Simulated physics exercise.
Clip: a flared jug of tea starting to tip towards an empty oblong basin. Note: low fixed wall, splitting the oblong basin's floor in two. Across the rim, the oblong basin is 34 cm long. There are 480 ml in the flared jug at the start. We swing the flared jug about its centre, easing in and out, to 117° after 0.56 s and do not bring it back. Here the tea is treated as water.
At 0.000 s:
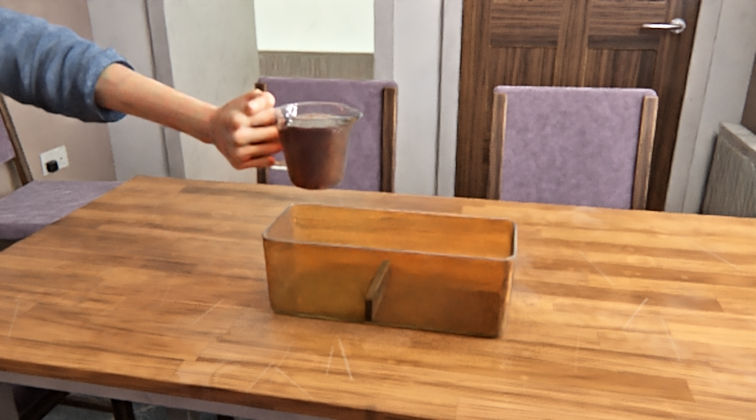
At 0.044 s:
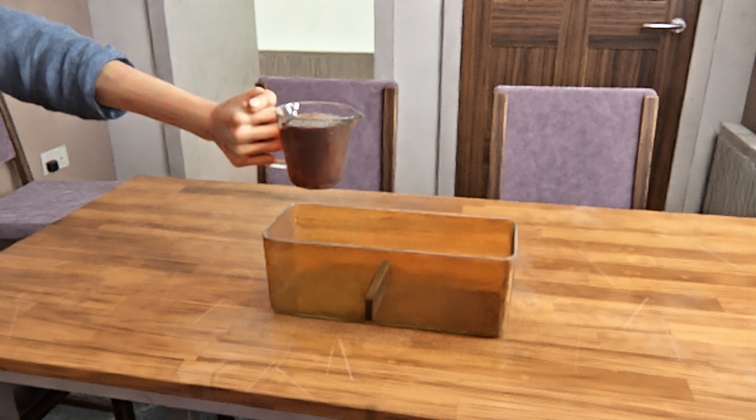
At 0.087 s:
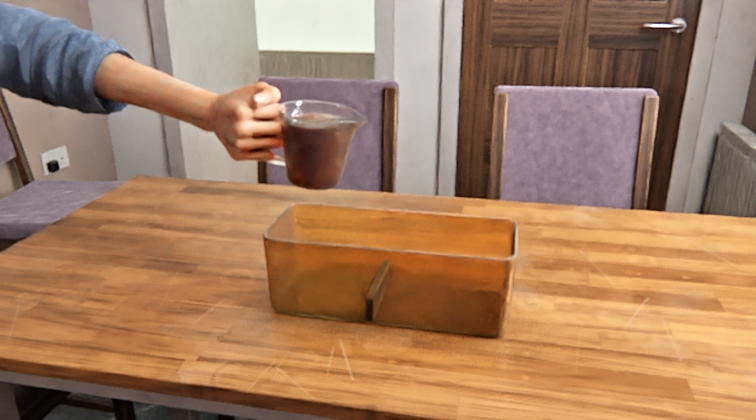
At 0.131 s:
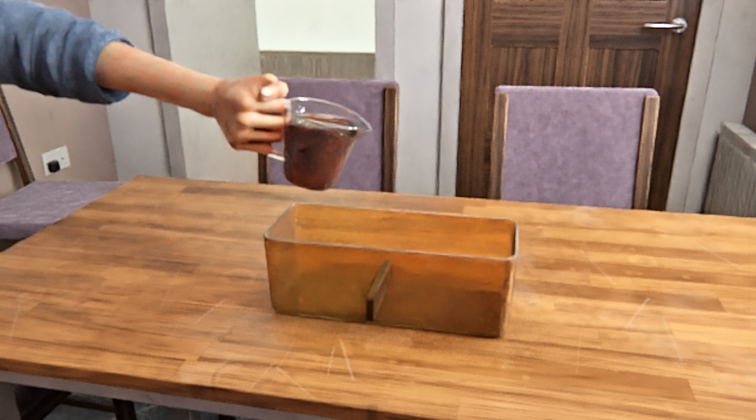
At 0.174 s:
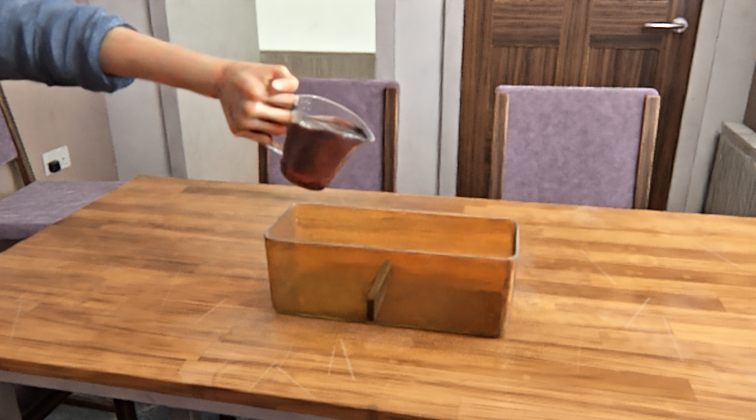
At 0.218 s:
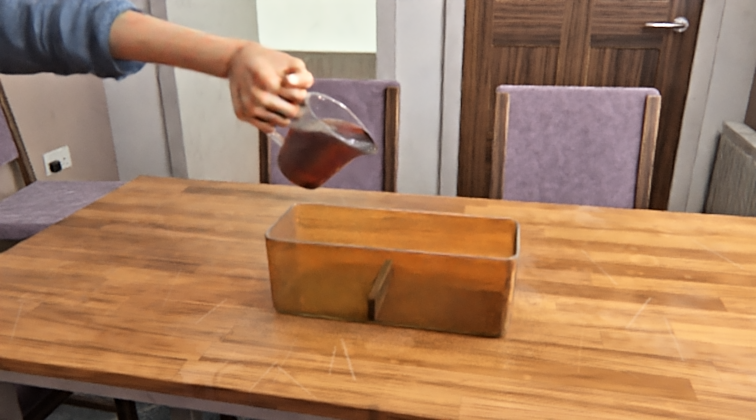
A hand tilts a glass jug of dark reddish-brown liquid rightward above a divided amber basin.
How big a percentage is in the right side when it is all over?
Roughly 68 per cent is in the right side.
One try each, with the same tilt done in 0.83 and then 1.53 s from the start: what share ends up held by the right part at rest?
The first try gives 80 percent and the second 90 percent.
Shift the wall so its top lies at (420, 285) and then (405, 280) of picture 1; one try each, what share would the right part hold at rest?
Result: 15 per cent, then 30 per cent.
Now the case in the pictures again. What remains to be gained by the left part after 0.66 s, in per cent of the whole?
Around 3 per cent.
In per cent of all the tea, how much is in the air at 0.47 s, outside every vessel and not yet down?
Roughly 22 percent.
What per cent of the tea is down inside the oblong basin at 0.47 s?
Around 48%.
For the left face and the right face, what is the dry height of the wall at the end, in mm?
For the left, around 28 mm; for the right, around 22 mm.
By 0.47 s the tilt is 110° and 30 per cent is still to pour, 4 is left of the wall and 43 right of it.
By 0.66 s the tilt is 117° and 1 per cent is still to pour, 28 is left of the wall and 68 right of it.
By 0.85 s the tilt is 117° and 0 per cent is still to pour, 31 is left of the wall and 68 right of it.
By 1.06 s the tilt is 117° and 0 per cent is still to pour, 31 is left of the wall and 68 right of it.
At rest 31 per cent lies left of the wall, 68 right of it and 1 outside.
